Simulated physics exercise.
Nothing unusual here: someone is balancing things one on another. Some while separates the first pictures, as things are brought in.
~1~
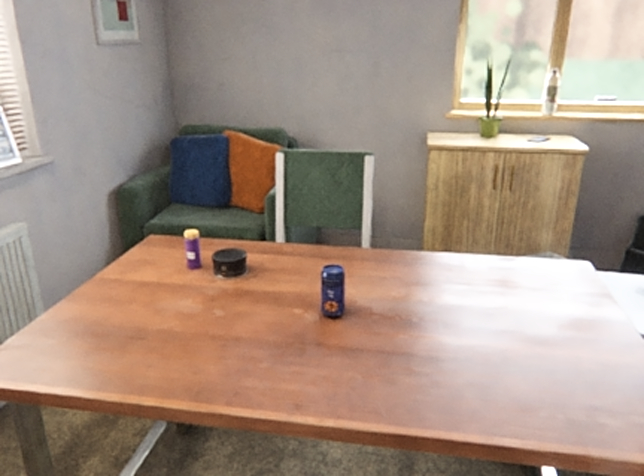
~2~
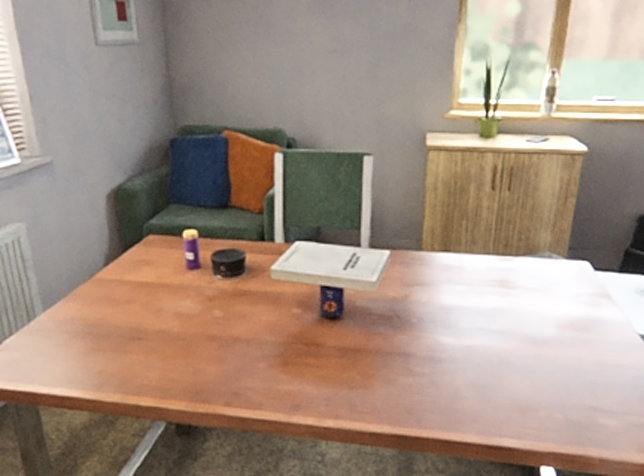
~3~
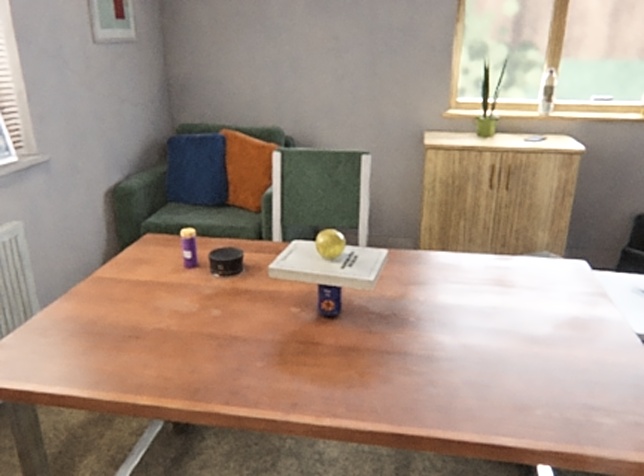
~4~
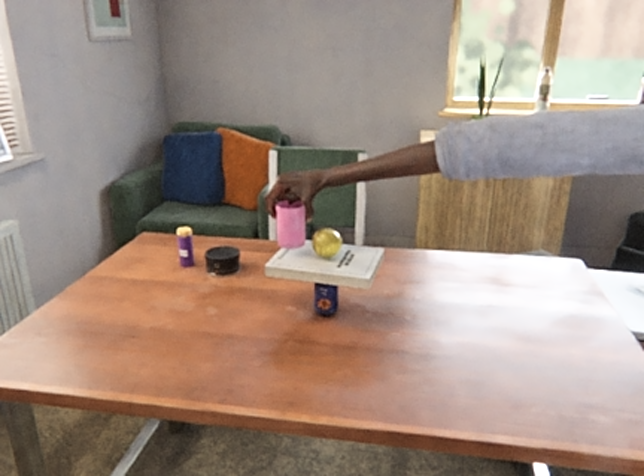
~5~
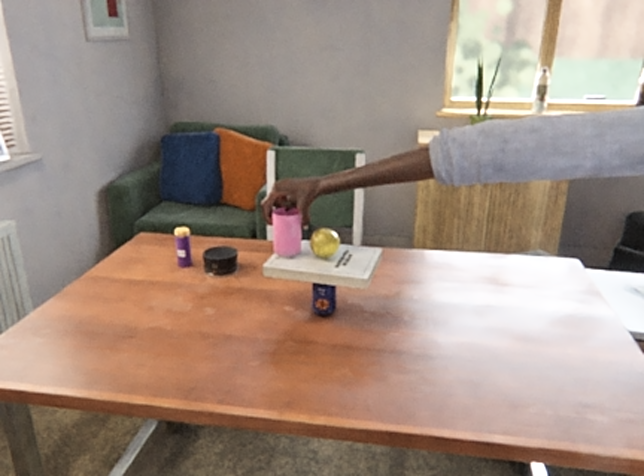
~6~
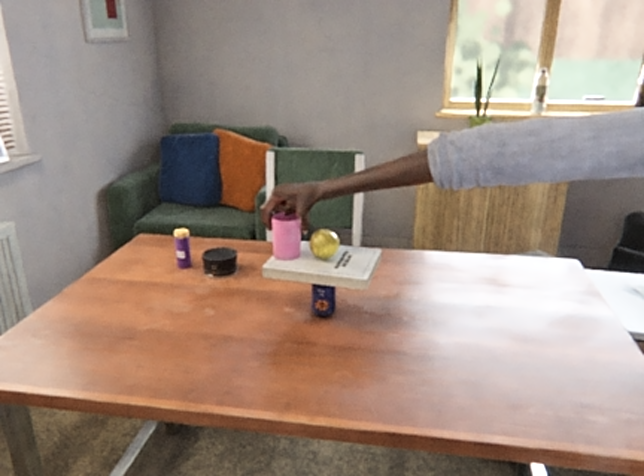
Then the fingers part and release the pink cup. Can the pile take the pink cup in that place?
Secure.
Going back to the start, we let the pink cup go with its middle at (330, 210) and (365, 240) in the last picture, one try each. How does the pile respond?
Attempt one, the pile falls over; attempt two, it survives.
Then, 0.40 s past the last view, nothing moves.
Then, 1.20 s past the last view, pink cup resting near (287, 237).
Finally, all 6 still in place. Final places as the last picture's camera would see them, pink cup near (286, 237). The pile stays up.
